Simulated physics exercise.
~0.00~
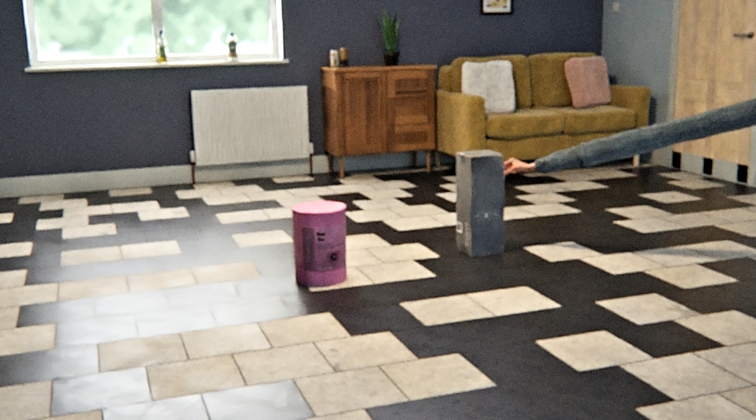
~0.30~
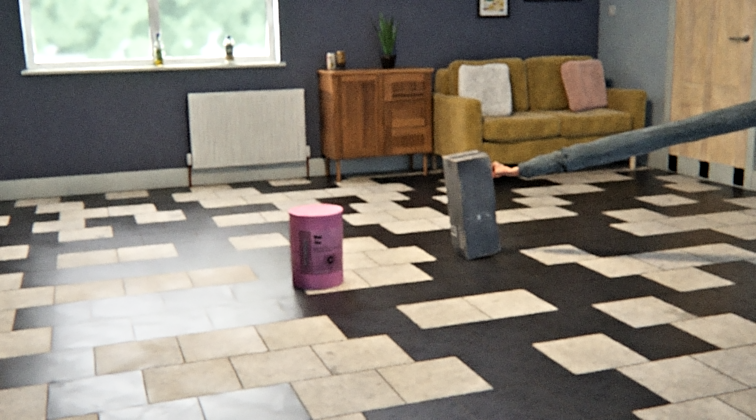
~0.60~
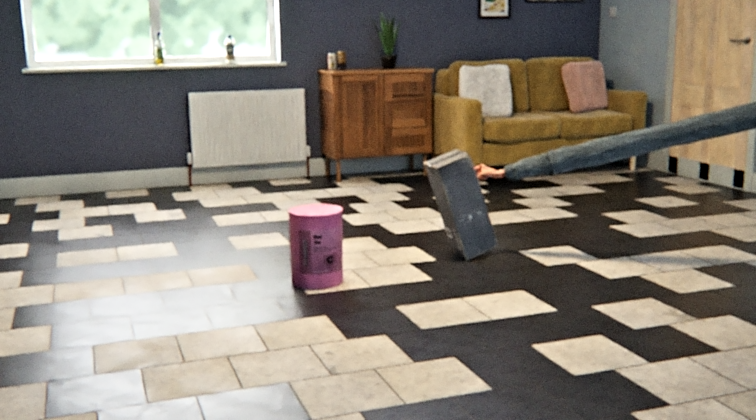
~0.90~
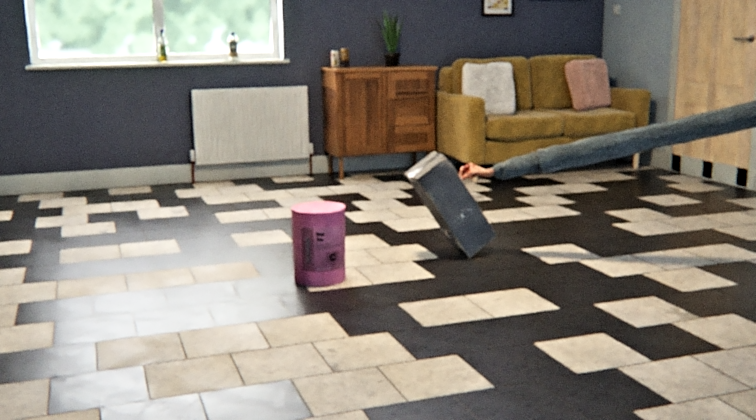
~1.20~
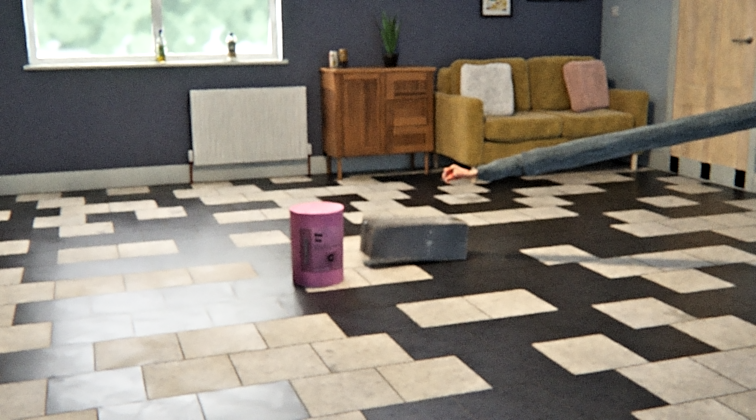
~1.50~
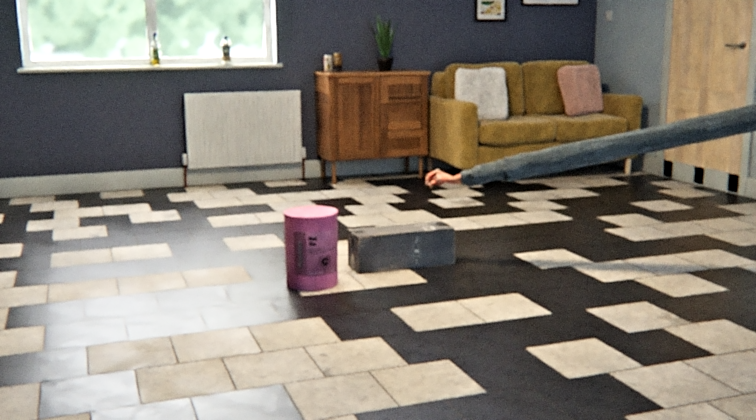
A tall grey box was pushed near its top by an outstretched hand, leaned further and further to the left, and toppled onto the tiled floor, ending up lying on its side close to a pink pail that stayed standing.
